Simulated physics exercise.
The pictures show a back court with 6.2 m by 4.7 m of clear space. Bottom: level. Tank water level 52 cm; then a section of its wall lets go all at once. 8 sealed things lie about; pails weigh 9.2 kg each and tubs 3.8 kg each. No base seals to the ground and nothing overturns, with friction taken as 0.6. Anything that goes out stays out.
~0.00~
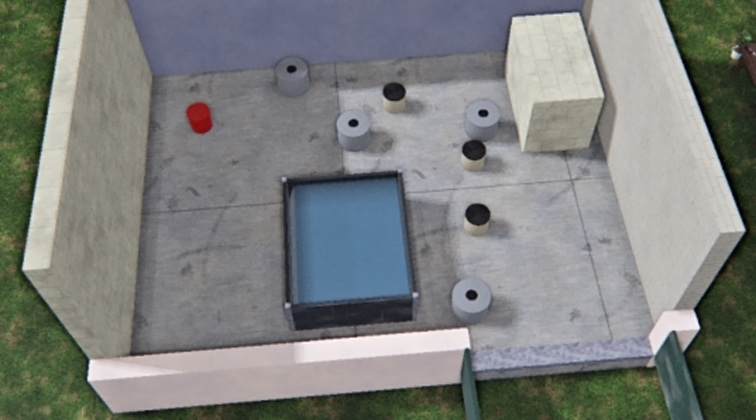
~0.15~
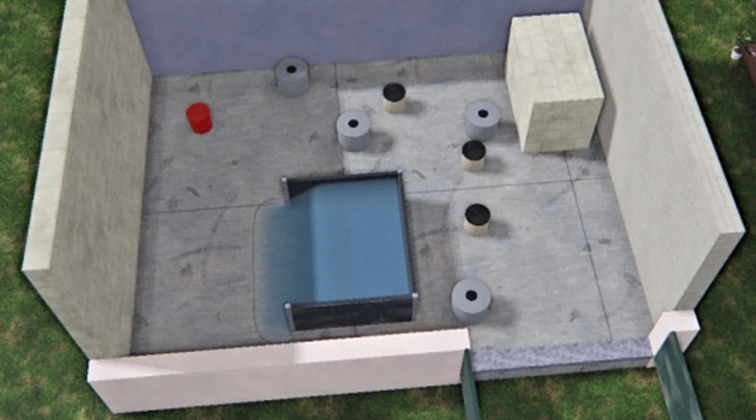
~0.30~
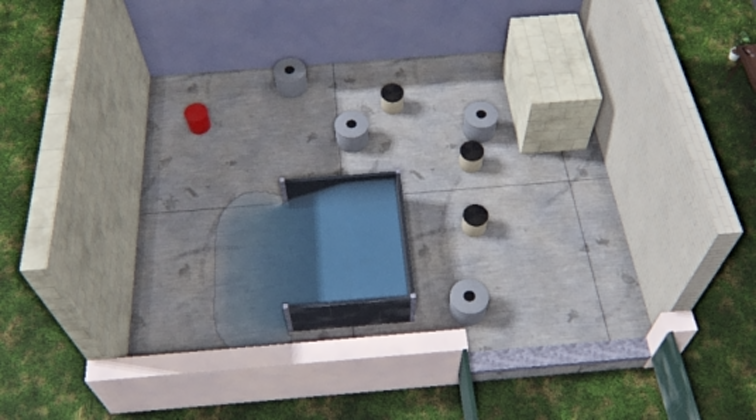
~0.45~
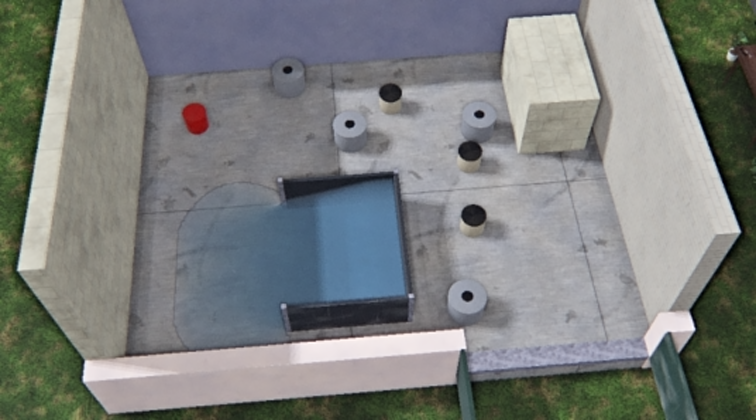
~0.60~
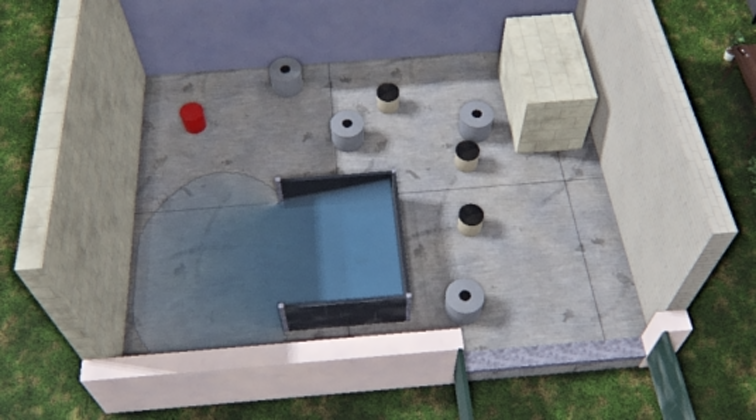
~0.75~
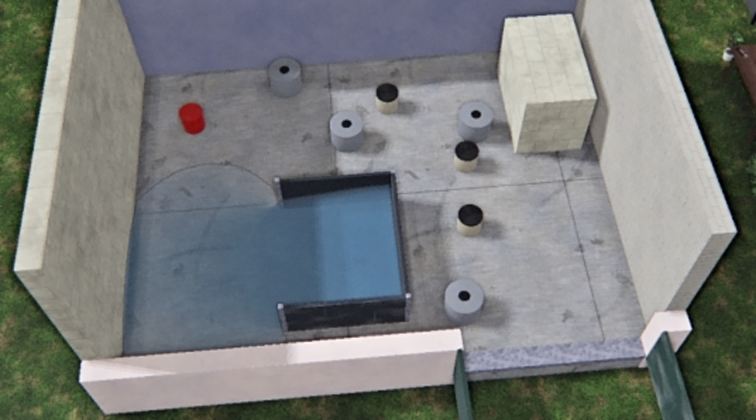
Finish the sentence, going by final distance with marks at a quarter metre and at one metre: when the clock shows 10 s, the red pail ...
When the clock shows 10 s, the red pail is more than one metre from its start.
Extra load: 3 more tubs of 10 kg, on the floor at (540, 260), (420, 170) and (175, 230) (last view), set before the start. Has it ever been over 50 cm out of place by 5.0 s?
From first to last: Does not reach it, does not reach it, surpasses it.
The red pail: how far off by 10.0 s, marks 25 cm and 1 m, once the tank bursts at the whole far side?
Result: The red pail is pushed partway.
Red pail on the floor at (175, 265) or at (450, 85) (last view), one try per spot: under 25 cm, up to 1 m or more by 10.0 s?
Well, the first time it covers a big distance, and the second time it keeps still.
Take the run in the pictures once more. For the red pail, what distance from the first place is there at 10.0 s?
Around 200 cm from where it started.
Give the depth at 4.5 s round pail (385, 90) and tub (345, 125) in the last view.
I'd estimate 5 cm for the first and 2 cm for the second.
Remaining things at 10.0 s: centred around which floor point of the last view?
It sits at about (446, 170).
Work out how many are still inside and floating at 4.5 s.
Tally: 1 of them.
After 2.0 s the red pail is near (191, 112), 0.0 m from its start, aground; 0 of 8 are out; 0 afloat.
After 4.5 s the red pail is near (281, 76), 1.4 m from its start, aground; 0 of 8 are out; 1 afloat.
After 7.0 s the red pail is near (341, 78), 2.1 m from its start, aground; 0 of 8 are out; 3 afloat.
After 10.0 s the red pail is near (341, 78), 2.1 m from its start, aground; 0 of 8 are out; 4 afloat.
